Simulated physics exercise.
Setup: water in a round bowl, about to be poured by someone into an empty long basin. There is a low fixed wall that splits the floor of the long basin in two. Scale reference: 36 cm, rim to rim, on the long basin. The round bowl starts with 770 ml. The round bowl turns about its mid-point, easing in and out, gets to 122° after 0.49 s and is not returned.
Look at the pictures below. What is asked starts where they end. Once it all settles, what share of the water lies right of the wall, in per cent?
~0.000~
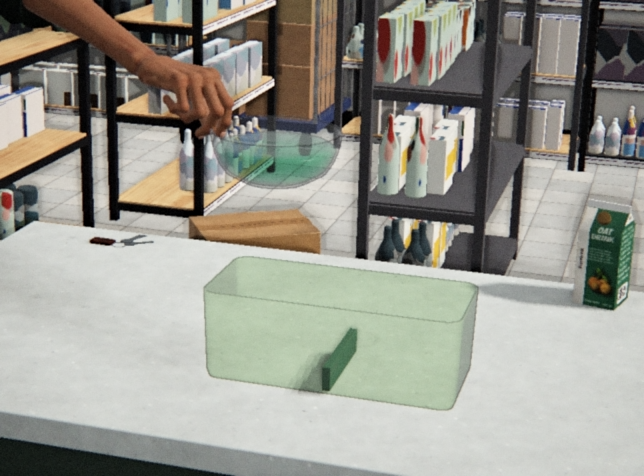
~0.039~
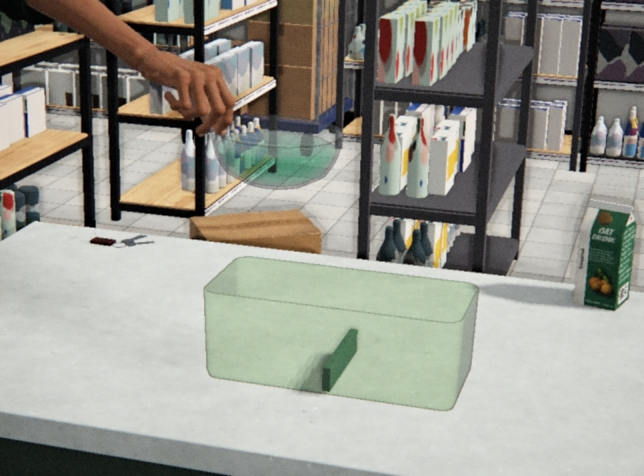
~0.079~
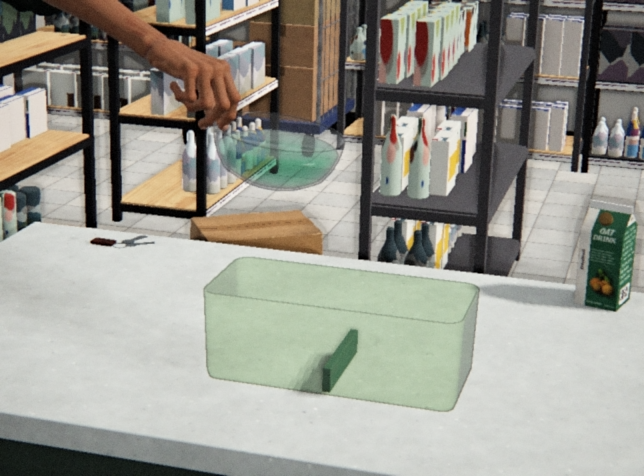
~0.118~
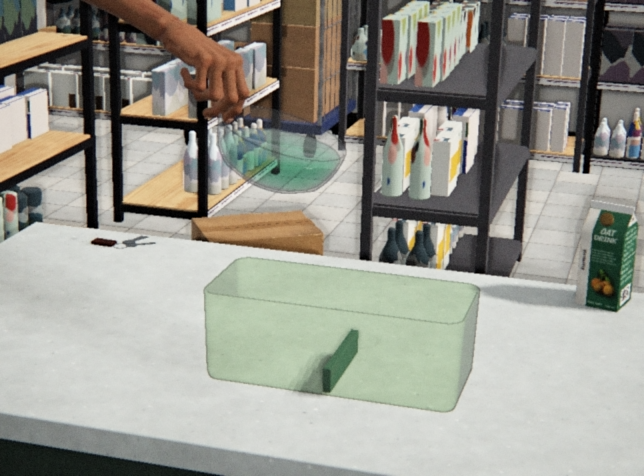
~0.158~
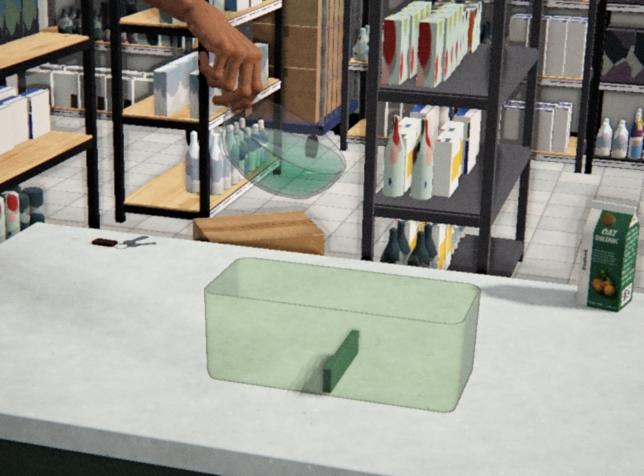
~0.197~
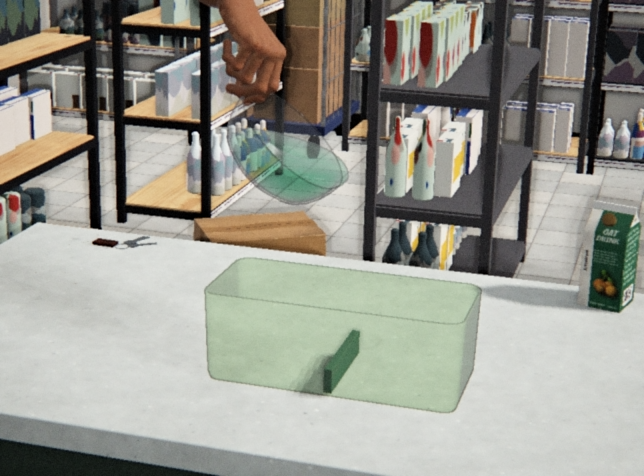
58 %.
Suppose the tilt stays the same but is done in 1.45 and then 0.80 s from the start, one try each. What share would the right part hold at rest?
First 80, then 75 per cent.
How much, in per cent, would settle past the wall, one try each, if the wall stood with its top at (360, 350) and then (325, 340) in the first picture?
Around 45 and 70 percent, in that order.
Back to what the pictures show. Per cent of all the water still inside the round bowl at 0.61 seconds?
Roughly 0 per cent.
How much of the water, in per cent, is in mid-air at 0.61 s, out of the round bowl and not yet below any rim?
Estimate: Around 12 per cent.
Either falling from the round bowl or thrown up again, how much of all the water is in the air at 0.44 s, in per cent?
Share: Roughly 36 per cent.
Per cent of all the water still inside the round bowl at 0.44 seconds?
Roughly 1 per cent.
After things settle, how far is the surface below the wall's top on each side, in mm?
Some 24 mm on the left and 18 mm on the right.
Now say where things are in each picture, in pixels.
In the first picture, tilt 0°; pouring edge (339, 138); surface from (220, 139) to (336, 150); the long basin's rim runs from (220, 274) to (470, 305); the wall's top is at (340, 348).
In the second picture, tilt 2°; pouring edge (340, 140); surface from (221, 139) to (337, 151).
In the third picture, tilt 8°; pouring edge (342, 147); surface from (222, 136) to (338, 155).
In the fourth picture, tilt 17°; pouring edge (343, 158); surface from (226, 132) to (340, 159).
In the fifth picture, tilt 29°; pouring edge (342, 172); surface from (230, 131) to (337, 163).
In the sixth picture, tilt 43°; pouring edge (338, 187); surface from (236, 130) to (326, 164); 7 per cent is over the edge.
After 0.44 s the tilt is 118° and 1 per cent is still to pour, 4 is left of the wall and 59 right of it.
After 0.61 s the tilt is 122° and 0 per cent is still to pour, 24 is left of the wall and 64 right of it.
After 0.79 s the tilt is 122° and 0 per cent is still to pour, 31 is left of the wall and 58 right of it.
After 0.99 s the tilt is 122° and 0 per cent is still to pour, 36 is left of the wall and 59 right of it.
In the end 37 per cent lies left of the wall, 58 right of it and 5 outside.
